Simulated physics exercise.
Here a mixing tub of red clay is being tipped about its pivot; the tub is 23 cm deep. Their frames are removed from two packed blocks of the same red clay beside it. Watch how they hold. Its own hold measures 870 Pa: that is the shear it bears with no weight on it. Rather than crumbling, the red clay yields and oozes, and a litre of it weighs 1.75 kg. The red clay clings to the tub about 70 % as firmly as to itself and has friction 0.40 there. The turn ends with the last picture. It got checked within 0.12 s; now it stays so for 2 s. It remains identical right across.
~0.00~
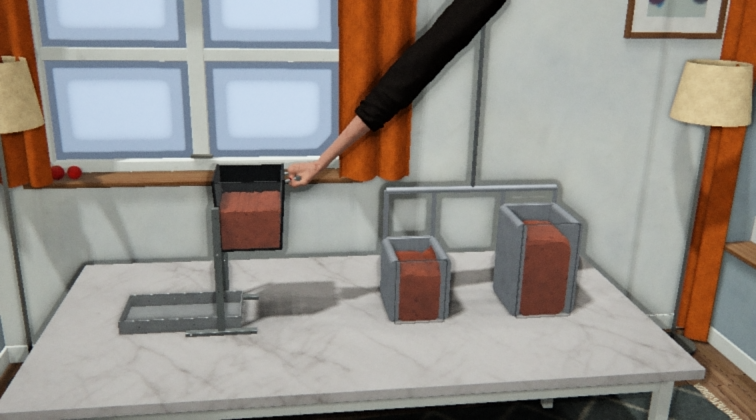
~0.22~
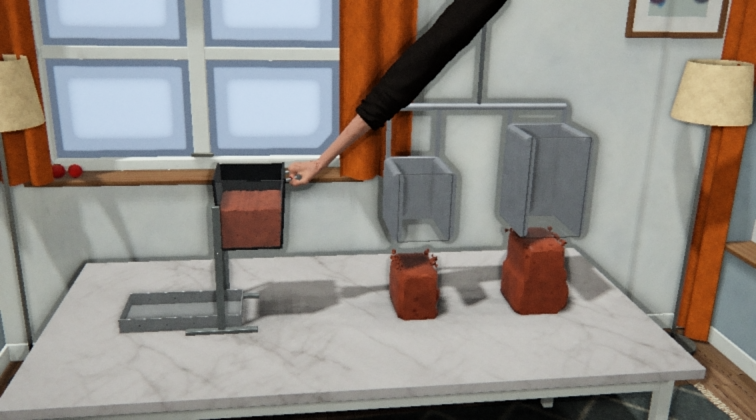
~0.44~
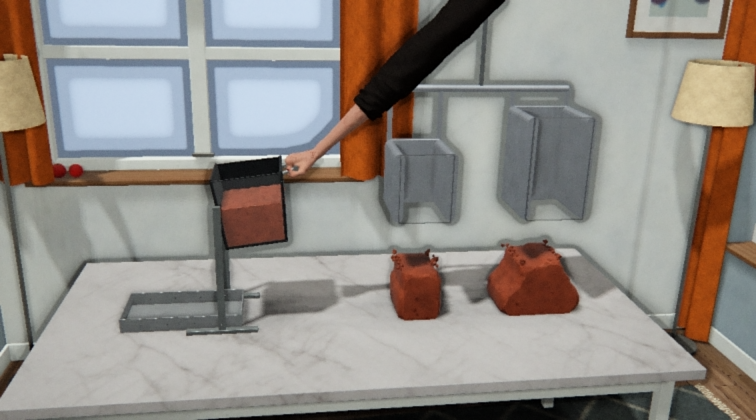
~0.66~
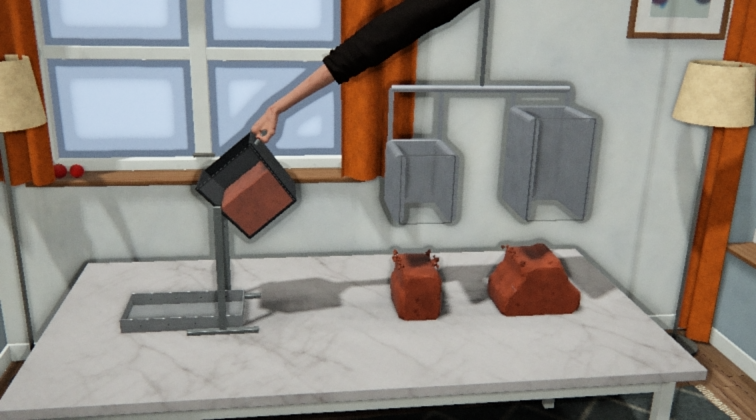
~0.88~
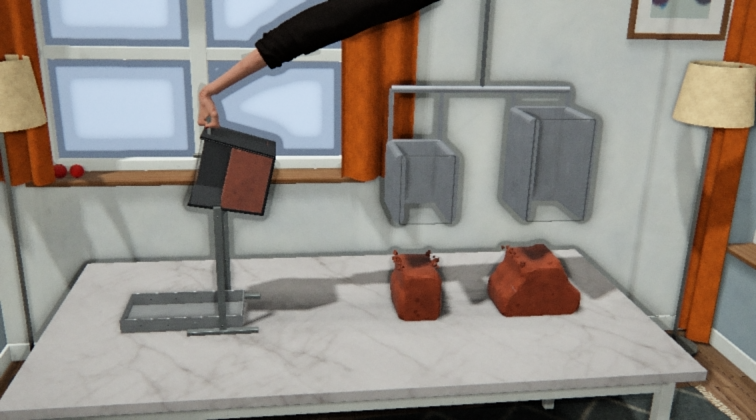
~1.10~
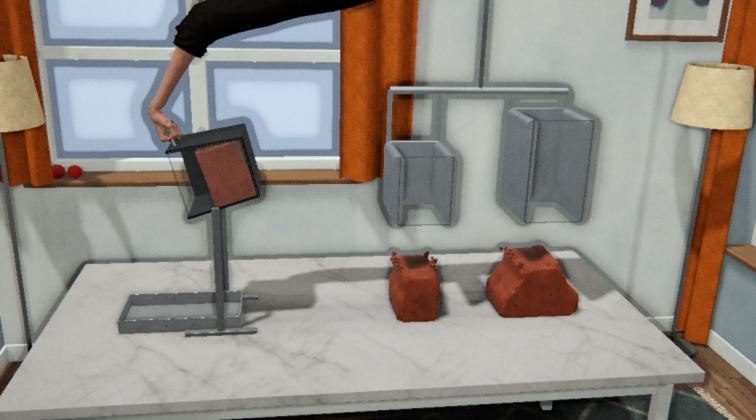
To begin with, a hand grips a dark tub of red clay on a stand as gray casings lift off two clay blocks, and the taller block slumps into a wide mound while the smaller keeps its height. The hand then turns the tub leftward past upright on its side, the clay staying packed inside.
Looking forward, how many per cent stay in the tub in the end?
About 47 %.
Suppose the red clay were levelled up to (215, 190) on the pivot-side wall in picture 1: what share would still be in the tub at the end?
I'd guess around 35 in a hundred.
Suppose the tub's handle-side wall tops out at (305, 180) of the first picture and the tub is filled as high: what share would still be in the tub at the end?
The tub would keep roughly 40 percent.
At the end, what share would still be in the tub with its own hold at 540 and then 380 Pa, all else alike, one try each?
In turn about 45 %, 40 %.
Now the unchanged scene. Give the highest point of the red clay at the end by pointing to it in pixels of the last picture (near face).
Near (220, 176).
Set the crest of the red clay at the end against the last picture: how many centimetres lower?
Roughly 11 cm.
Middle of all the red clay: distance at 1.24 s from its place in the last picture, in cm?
Shift: Some 4 cm.
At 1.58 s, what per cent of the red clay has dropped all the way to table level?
Down at that time: Approx. 0 %.
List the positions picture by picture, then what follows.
In the first picture, handle-side rim at (282, 181), tilt 0 degrees; crest of the red clay at (240, 211); block heights 19 cm, 30 cm (left to right).
In the second picture, handle-side rim at (283, 180), tilt 0 degrees; crest of the red clay at (241, 210); block heights 19 cm, 27 cm (left to right).
In the third picture, handle-side rim at (279, 173), tilt 7 degrees; crest of the red clay at (278, 203); block heights 19 cm, 21 cm (left to right).
In the fourth picture, handle-side rim at (249, 146), tilt 40 degrees; crest of the red clay at (266, 172); block heights 19 cm, 21 cm (left to right).
In the fifth picture, handle-side rim at (201, 139), tilt 77 degrees; crest of the red clay at (236, 150); block heights 19 cm, 21 cm (left to right).
In the sixth picture, handle-side rim at (167, 154), tilt 104 degrees; crest of the red clay at (231, 143); block heights 19 cm, 21 cm (left to right).
After 1.24 s, the tub is at 104 degrees and holds 100 %.
After 1.41 s, the tub is at 104 degrees and holds 82 %.
After 1.58 s, the tub is at 104 degrees and holds 48 %.
After 1.75 s, the tub is at 104 degrees and holds 47 %.
After 3.10 s, the tub is at 104 degrees and holds 47 %.
